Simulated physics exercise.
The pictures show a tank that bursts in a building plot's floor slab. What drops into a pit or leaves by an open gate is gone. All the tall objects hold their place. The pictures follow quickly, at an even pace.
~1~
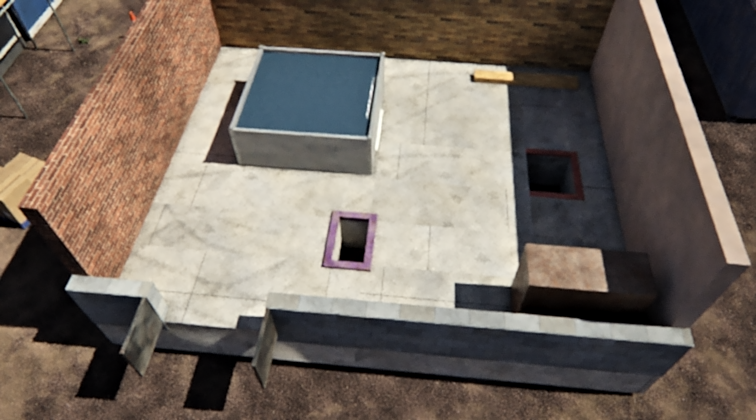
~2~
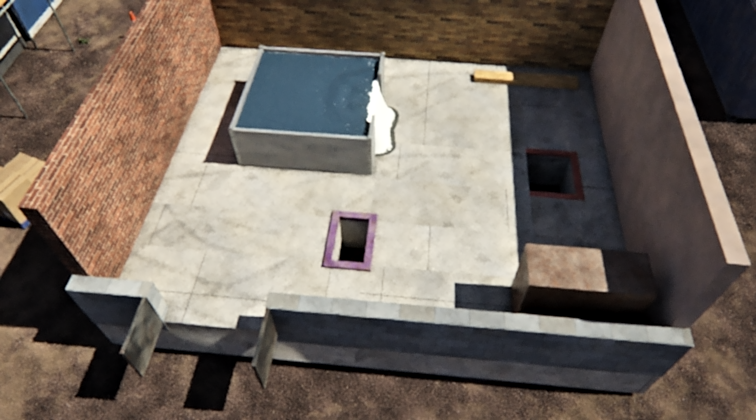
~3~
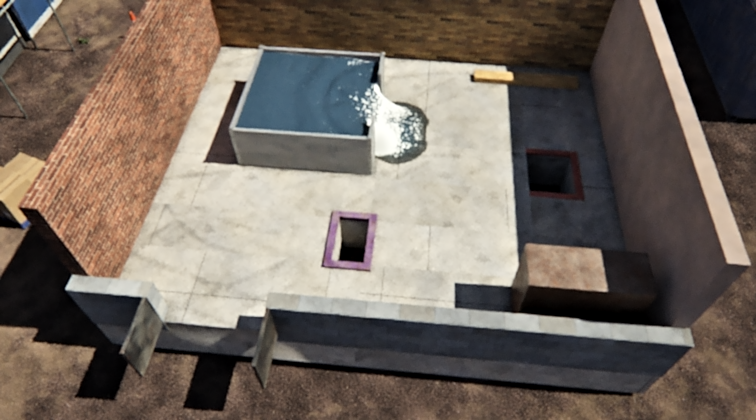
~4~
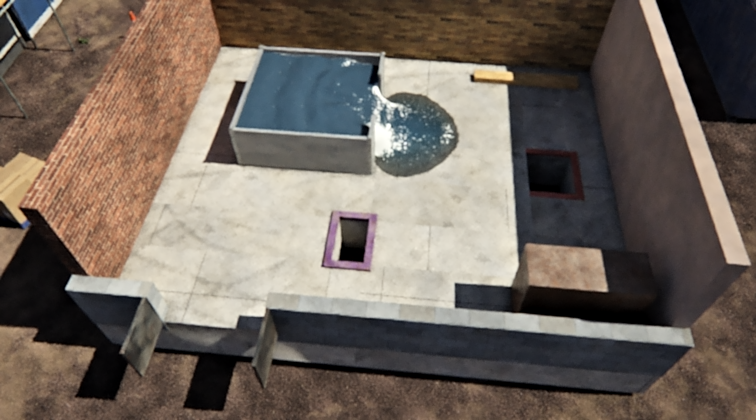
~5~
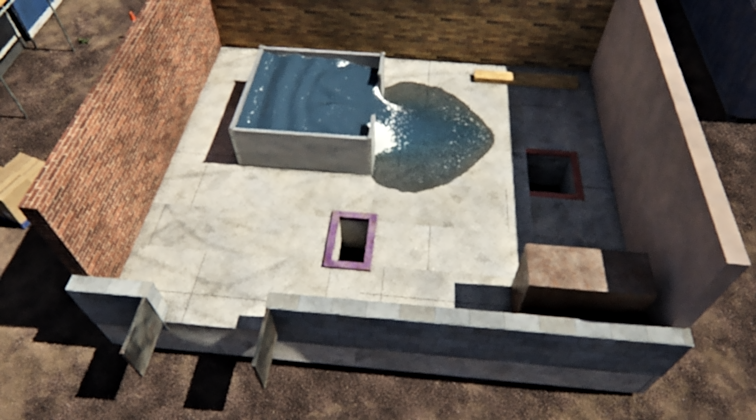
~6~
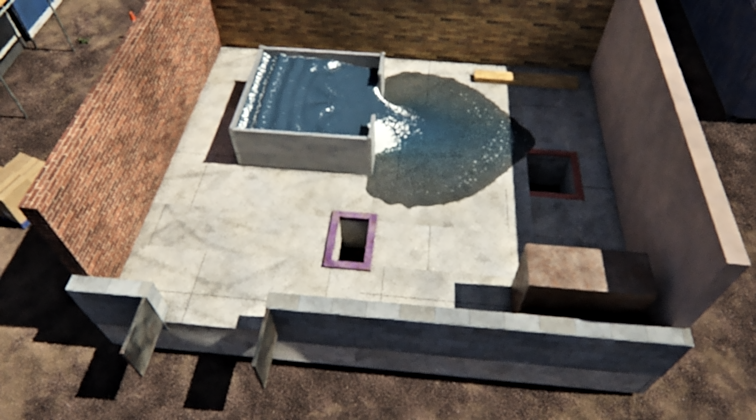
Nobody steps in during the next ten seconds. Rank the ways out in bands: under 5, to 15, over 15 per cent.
In the end: The gate takes less than 5 %; the purple pit takes less than 5 %; the red pit takes more than 15 %.
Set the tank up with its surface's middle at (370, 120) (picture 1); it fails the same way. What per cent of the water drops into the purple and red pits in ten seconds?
Per cent: Purple 0, red 45.
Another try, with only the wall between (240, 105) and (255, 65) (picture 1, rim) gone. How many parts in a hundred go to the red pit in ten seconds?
Roughly, in per cent: Red 10.
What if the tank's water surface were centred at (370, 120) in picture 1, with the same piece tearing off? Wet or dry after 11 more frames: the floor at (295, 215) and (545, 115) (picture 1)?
As listed: Not flooded, under water.
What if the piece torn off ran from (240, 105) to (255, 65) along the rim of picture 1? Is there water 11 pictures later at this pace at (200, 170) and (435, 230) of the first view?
One after the other: Flooded, free of water.
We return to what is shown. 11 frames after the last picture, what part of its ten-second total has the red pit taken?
Some 15 per cent.
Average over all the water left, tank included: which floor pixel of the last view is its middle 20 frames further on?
At about (415, 136).
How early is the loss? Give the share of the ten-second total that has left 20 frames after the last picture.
Roughly 30 per cent.
A moment on, water covers 30 % of the floor; the gate 0 %, the purple pit 0 %, the red pit 2 %.
Next, water covers 40 % of the floor; the gate 0 %, the purple pit 0 %, the red pit 6 %.
Then, water covers 45 % of the floor; the gate 0 %, the purple pit 0 %, the red pit 11 %.
Later, water covers 65 % of the floor; the gate 0 %, the purple pit 0 %, the red pit 22 %.
In the end, water covers 90 % of the floor; the gate 1 %, the purple pit 1 %, the red pit 36 %.
